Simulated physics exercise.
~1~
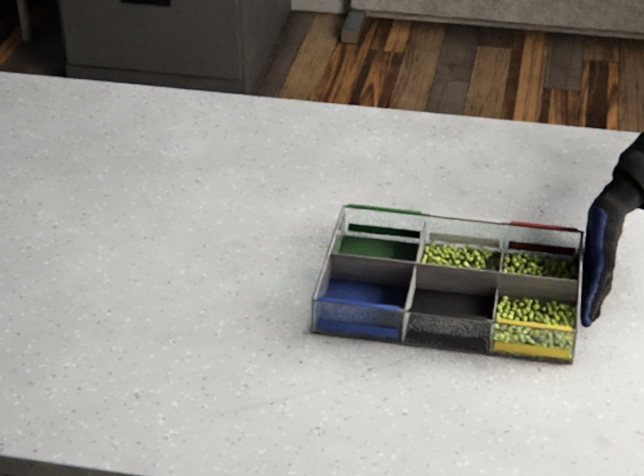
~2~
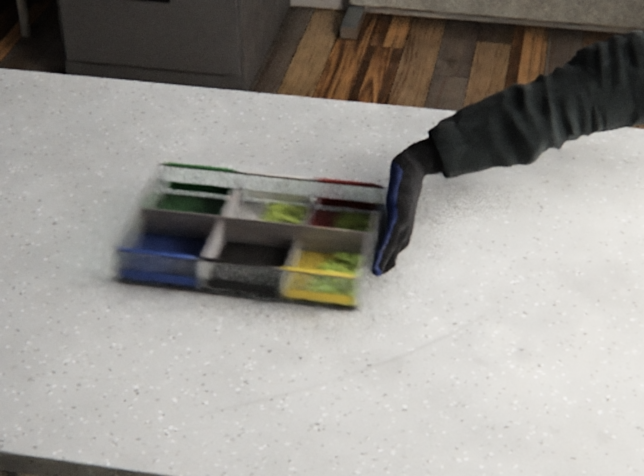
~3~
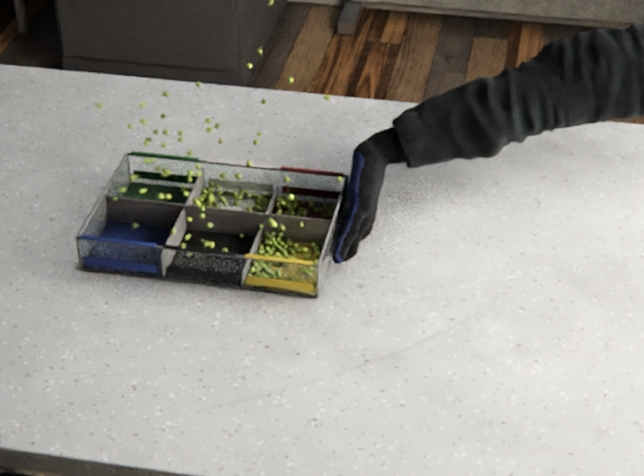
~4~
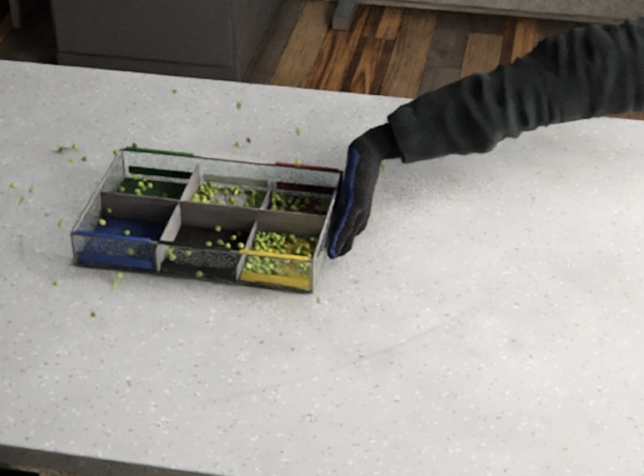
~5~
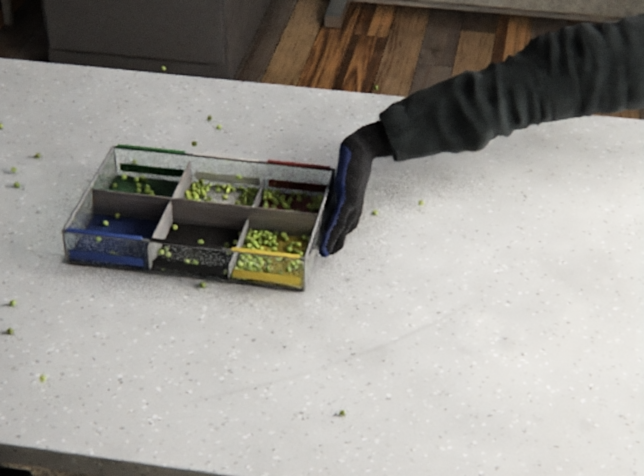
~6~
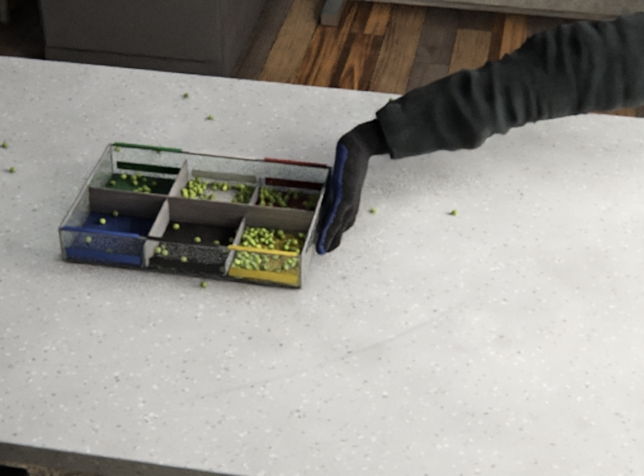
To begin with, a clear tray divided into six compartments sits on a pale speckled counter, with small green peas filling the two back compartments at centre and right and the front yellow one. A dark-gloved hand at its right side pushes it quickly to the left. As the tray slows sharply, peas leap up and scatter above it. They drop back into the tray and onto the counter, some bouncing and rolling away. Finally the hand rests against the tray at left, with most peas still in their compartments, some strewn across the green, black and blue ones, and a few lying outside.
